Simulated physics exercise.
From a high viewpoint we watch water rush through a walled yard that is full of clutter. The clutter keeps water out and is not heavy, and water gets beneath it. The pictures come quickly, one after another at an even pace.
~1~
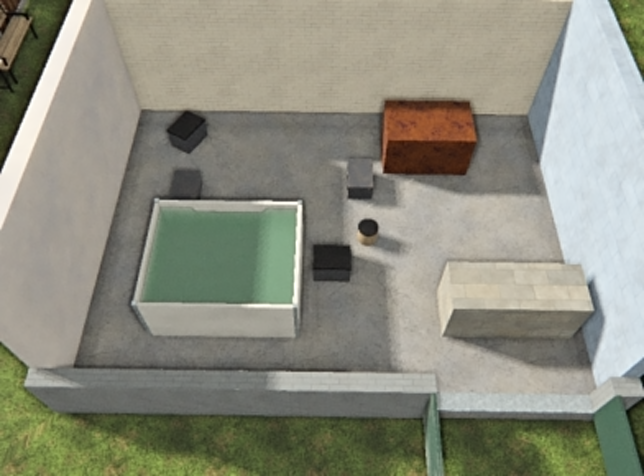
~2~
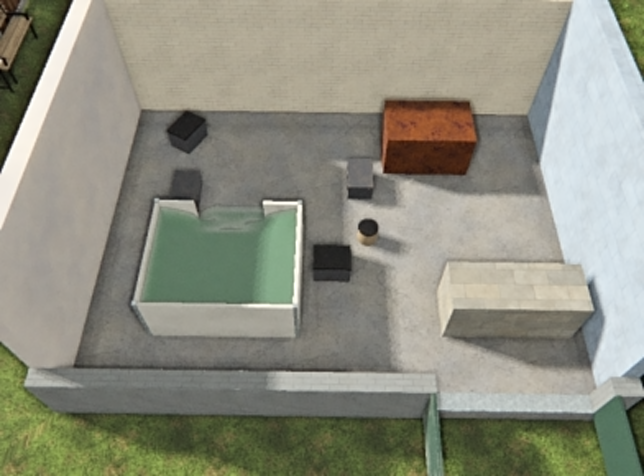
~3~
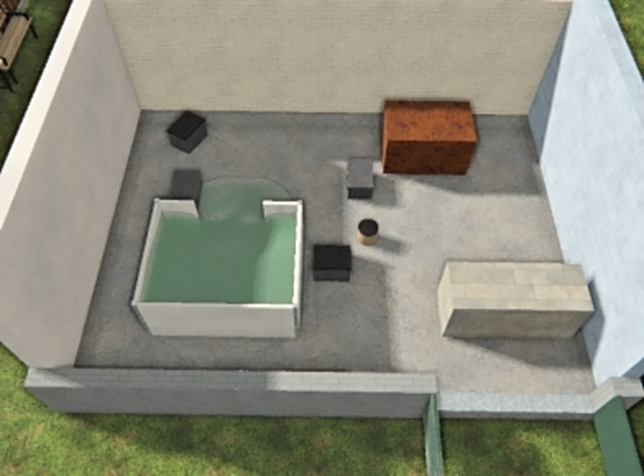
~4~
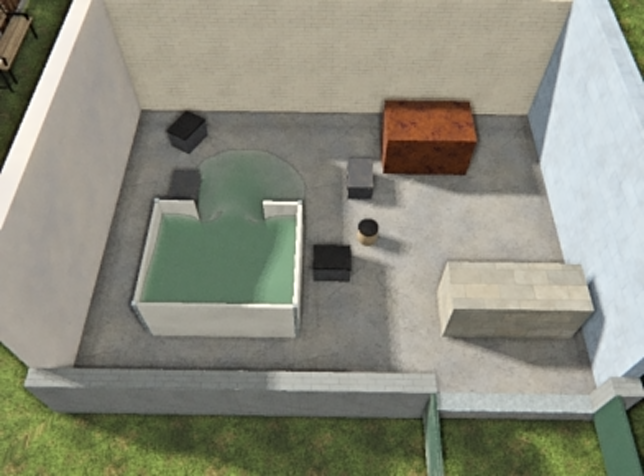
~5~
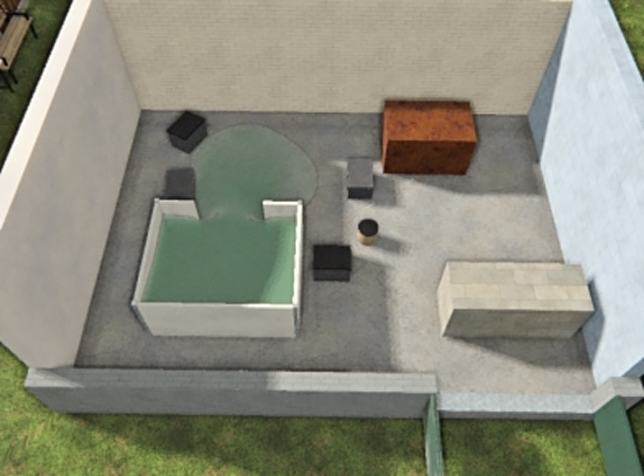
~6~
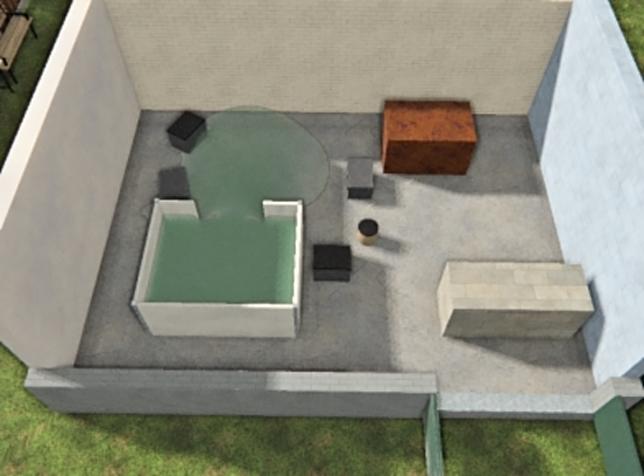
The clip shows a walled yard with scattered boxes and a white tank of green water; a gap opens in the tank's far side, and water spreads across the floor toward the back wall, slightly shifting a dark box beside it.
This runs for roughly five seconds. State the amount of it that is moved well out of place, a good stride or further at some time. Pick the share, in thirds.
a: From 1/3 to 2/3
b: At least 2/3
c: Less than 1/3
At least 2/3 (b).
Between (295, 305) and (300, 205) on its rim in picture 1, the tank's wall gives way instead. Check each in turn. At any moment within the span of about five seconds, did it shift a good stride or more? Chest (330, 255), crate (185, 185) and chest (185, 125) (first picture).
In turn: Moved that far, stayed within it, stayed within it.
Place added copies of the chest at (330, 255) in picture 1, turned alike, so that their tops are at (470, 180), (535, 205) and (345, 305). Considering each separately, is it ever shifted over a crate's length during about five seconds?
Stays put, shoved clear, stays put.
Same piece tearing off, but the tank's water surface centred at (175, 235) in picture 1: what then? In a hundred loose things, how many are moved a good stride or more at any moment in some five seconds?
I reckon around 80 percent of them.
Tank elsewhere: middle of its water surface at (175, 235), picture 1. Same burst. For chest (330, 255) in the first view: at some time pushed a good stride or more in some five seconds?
Put simply: It didn't get there.
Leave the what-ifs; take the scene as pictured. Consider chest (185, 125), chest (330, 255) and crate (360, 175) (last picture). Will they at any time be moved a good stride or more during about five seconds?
Went a long way, never got far, went a long way.
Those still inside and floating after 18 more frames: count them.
It adds up to 2.
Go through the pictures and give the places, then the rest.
The first frame shows a crate at (185, 185), on the bottom; a chest at (186, 124), on the bottom; 0 of 5 have shifted.
The second frame shows a crate at (185, 185), on the bottom; a chest at (186, 124), on the bottom; 0 of 5 have shifted.
The third frame shows a crate at (185, 185) rests on the ground; a chest at (186, 124) rests on the ground; 0 of 5 have shifted.
The fourth frame shows a crate at (184, 185), on the bottom; a chest at (186, 124) rests on the ground; 0 of 5 have shifted.
The fifth frame shows a crate at (179, 184), on the bottom, close to its start; a chest at (186, 124) rests on the ground; 1 of 5 have shifted.
The sixth frame shows a crate at (173, 183) rests on the ground, close to its start; a chest at (186, 124), on the bottom; 1 of 5 have shifted.
A moment on, 0 of 5 are well off their spots; 0 afloat.
Next, 1 of 5 are well off their spots; 1 afloat.
Later, 1 of 5 are well off their spots; 2 afloat.
In the end, 4 of 5 are well off their spots, and 4 have been at some point; 3 afloat.
